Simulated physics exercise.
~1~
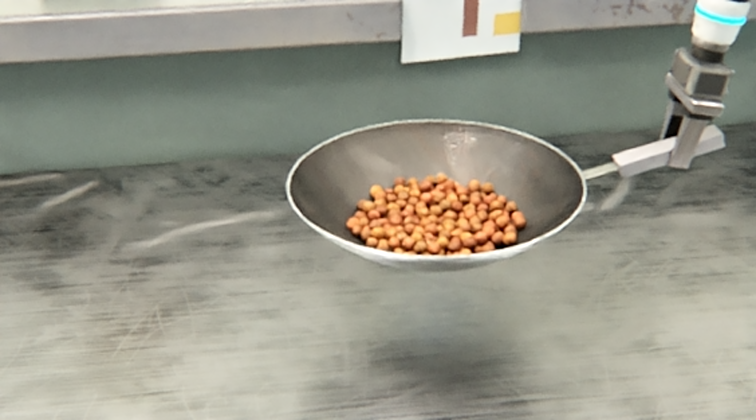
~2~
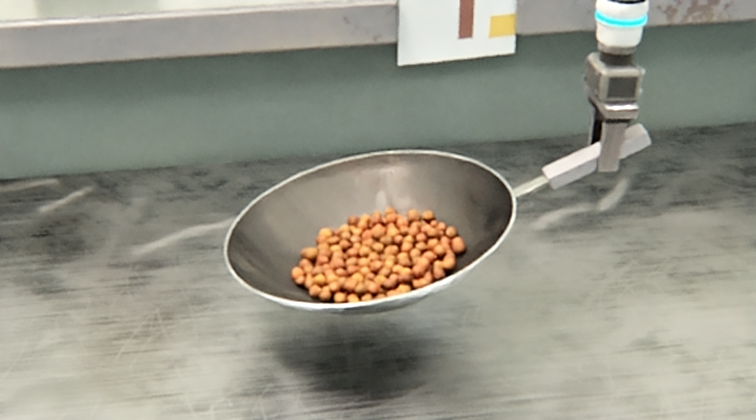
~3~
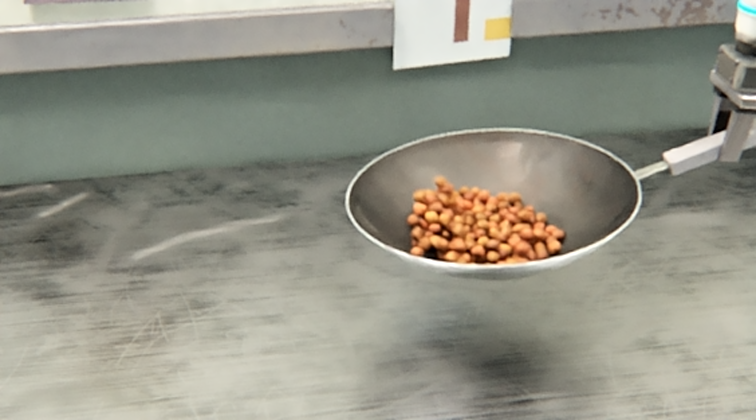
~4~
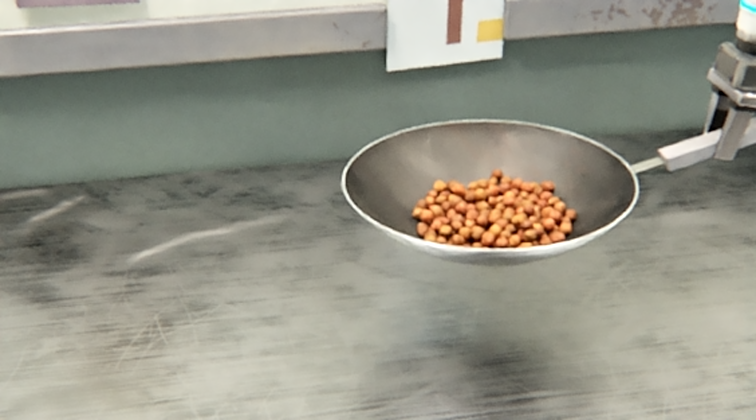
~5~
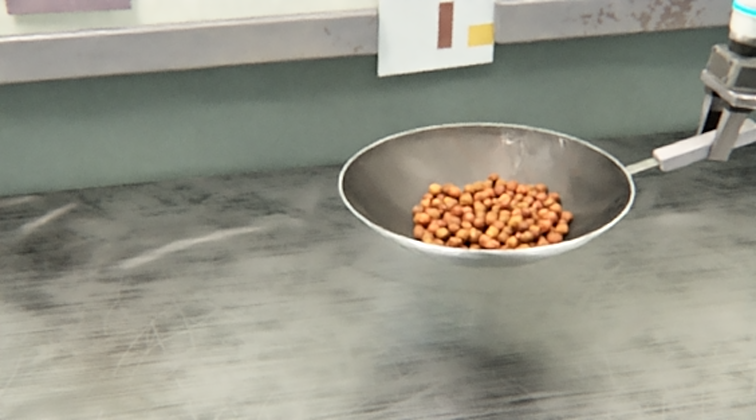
In this clip, a robot arm holding a wok of hazelnuts above a grey tabletop moves it left and down while tilting it, then swings it back right and levels it. The wok ends held nearly still, with the nuts heaped inside and none visible on the table.
